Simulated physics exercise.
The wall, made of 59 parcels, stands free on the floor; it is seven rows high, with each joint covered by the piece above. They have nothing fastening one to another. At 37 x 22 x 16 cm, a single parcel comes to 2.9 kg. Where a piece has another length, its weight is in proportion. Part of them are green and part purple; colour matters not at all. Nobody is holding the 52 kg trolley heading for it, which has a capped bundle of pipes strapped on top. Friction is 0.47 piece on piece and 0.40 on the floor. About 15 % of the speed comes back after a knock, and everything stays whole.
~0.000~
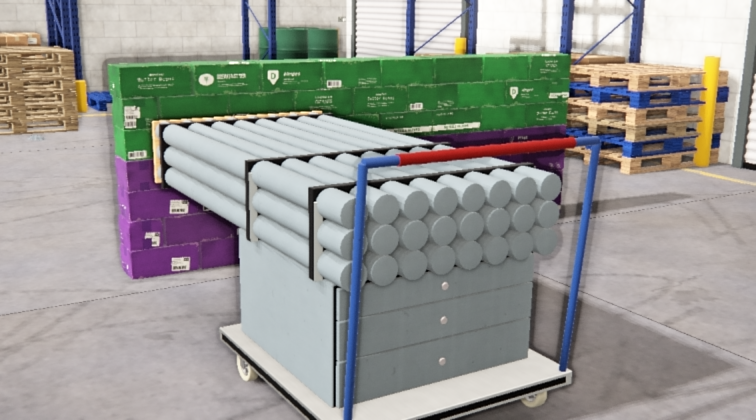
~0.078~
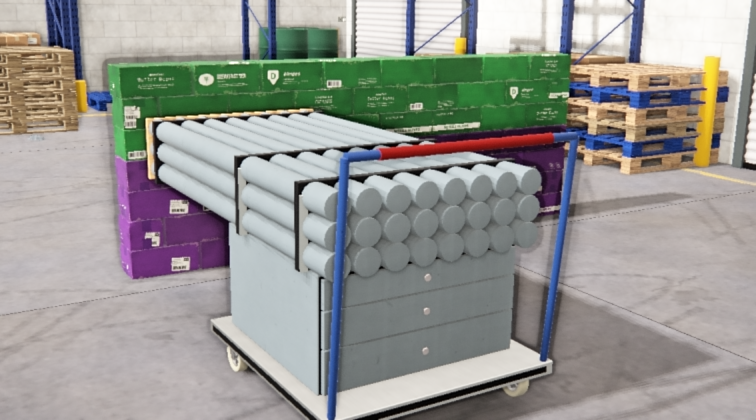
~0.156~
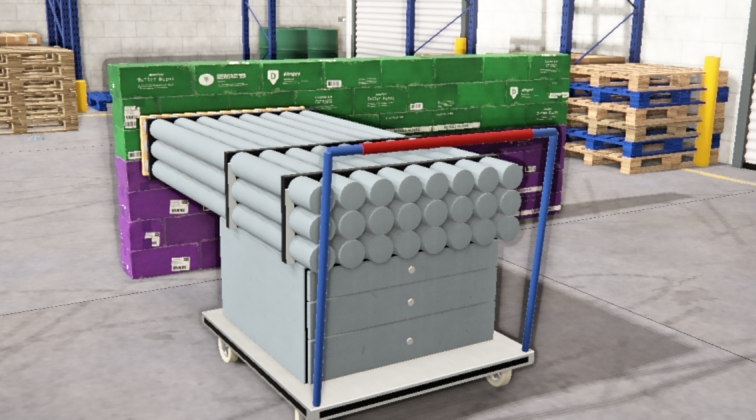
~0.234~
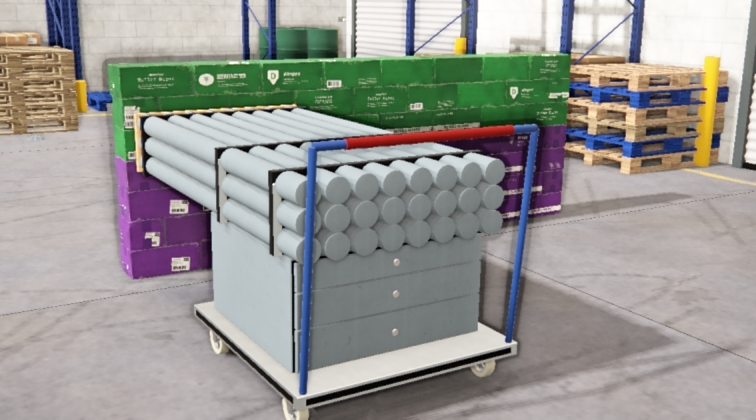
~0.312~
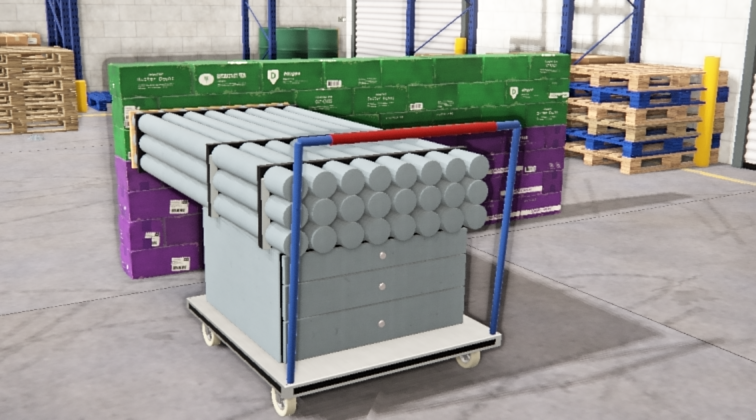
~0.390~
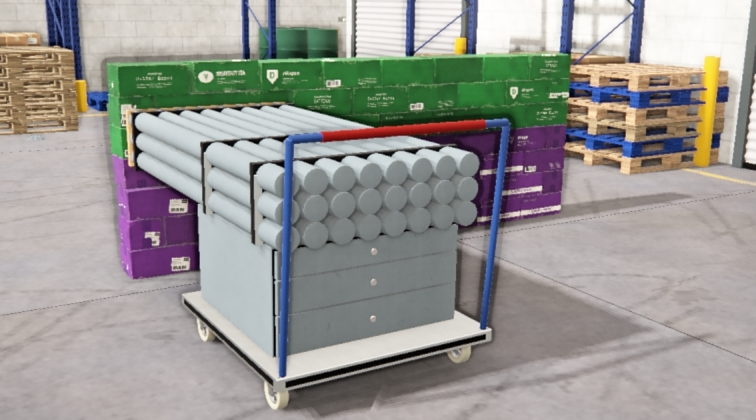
A trolley stacked with long grey rollers above a drawer cabinet rolled slowly leftward across the warehouse floor with nobody pushing, until its load met the green and purple wall and slightly shifted some parcels.
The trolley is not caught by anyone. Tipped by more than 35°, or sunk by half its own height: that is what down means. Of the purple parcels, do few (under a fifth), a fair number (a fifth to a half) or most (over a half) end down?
A fair number.
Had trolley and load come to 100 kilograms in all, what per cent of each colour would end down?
In that case purple comes to 30 and green to 60 percent.
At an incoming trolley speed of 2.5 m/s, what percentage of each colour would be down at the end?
Result - purple: 10%; green: 40%.
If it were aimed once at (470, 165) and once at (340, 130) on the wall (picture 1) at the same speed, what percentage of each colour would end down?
For purple it's 0 then 0 per cent, for green 0 then 0 per cent.
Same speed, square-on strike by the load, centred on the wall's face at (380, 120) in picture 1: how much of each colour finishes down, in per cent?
For purple it's 0 per cent, for green 0 per cent.
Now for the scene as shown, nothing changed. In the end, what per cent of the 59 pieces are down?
Somewhere near 40 in a hundred.
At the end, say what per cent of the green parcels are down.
Taking the green group, 60 in a hundred end up down.
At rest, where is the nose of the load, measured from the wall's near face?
It ends up roughly 40 cm beyond.
By 1.00 s, load 25 cm past the wall's line, still rolling; none of the 34 purple parcels down (0 of 59 in all colours); top purple parcel tilted 22°; top green parcel tilted 22°.
By 1.44 s, load 33 cm past the wall's line, still rolling; 10 of the 34 purple parcels down (24 of 59 in all colours); top purple parcel on its side; top green parcel tilted 64°, 60 cm lower.
When it is over (2.6 s), load 39 cm past the wall's line, stopped; 10 of the 34 purple parcels down (24 of 59 in all colours); top purple parcel on its side; top green parcel on its side. That is 29 per cent. In pixels of the last frame, middles, top purple parcel near (112, 223), top green parcel near (325, 169).
